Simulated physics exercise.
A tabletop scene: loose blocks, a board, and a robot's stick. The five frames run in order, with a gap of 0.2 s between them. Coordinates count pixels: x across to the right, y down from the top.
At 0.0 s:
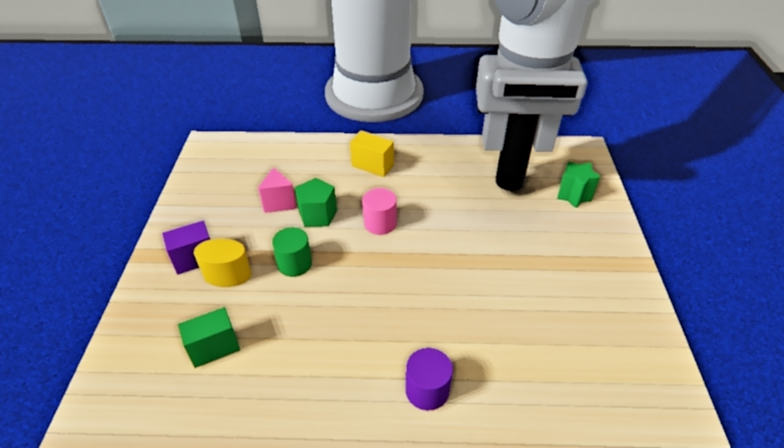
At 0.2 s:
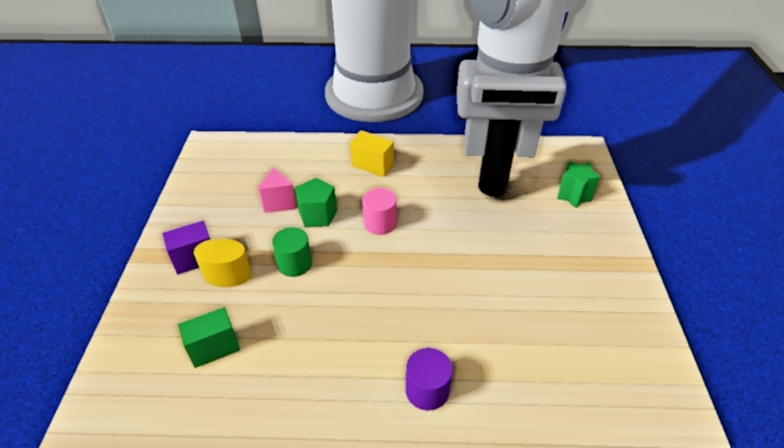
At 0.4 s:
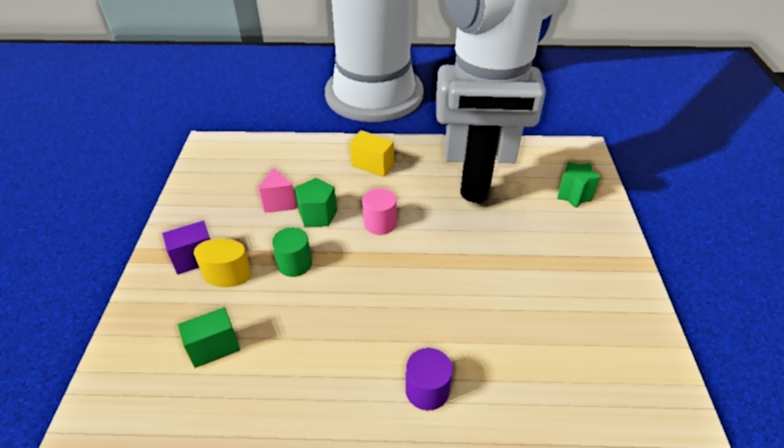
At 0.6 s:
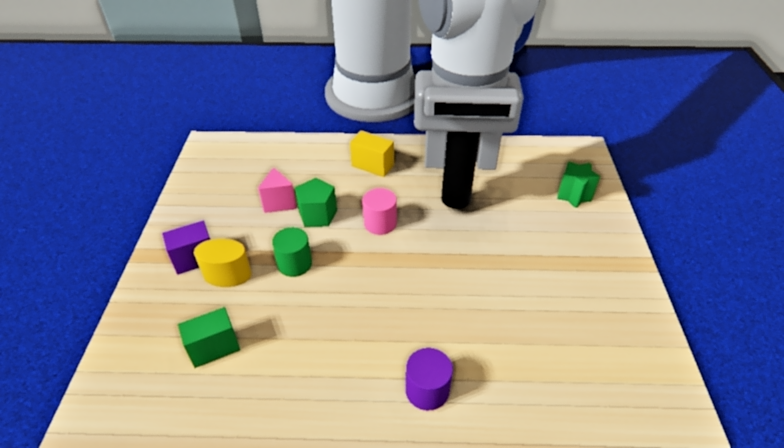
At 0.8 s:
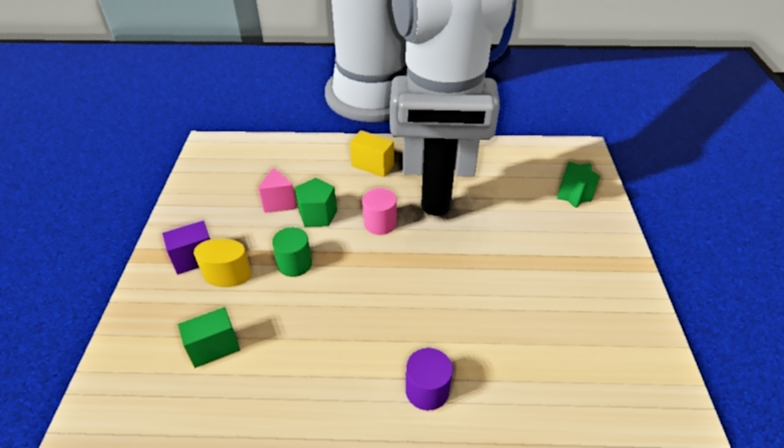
The robot's black stick slid steadily left and slightly toward the viewer across the wooden board, from beside the green star to just right of the pink cylinder, while the colored blocks stayed still.
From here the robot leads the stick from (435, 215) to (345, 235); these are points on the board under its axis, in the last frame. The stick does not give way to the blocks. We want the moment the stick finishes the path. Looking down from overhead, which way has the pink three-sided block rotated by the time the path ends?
Rotation: Counter-clockwise.
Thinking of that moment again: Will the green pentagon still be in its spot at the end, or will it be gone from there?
Shifted out of place.
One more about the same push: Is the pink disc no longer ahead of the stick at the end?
I expect not.
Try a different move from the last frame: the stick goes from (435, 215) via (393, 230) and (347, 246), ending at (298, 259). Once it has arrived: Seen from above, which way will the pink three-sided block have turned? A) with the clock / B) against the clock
The answer is B.
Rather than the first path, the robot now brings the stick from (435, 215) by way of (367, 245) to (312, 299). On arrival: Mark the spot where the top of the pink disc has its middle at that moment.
Its top face will be centred at roughly (345, 203).
On the path given first. One third of the way, stick at (406, 213); pink disc at (373, 200).
Two thirds of the way, stick at (375, 220); pink disc at (341, 203).
At the end, stick at (344, 227); pink three-sided block at (271, 177), turned 20° anticlockwise; green disc unmoved; green pentagon at (299, 188), turned 50° clockwise; pink disc at (309, 210).
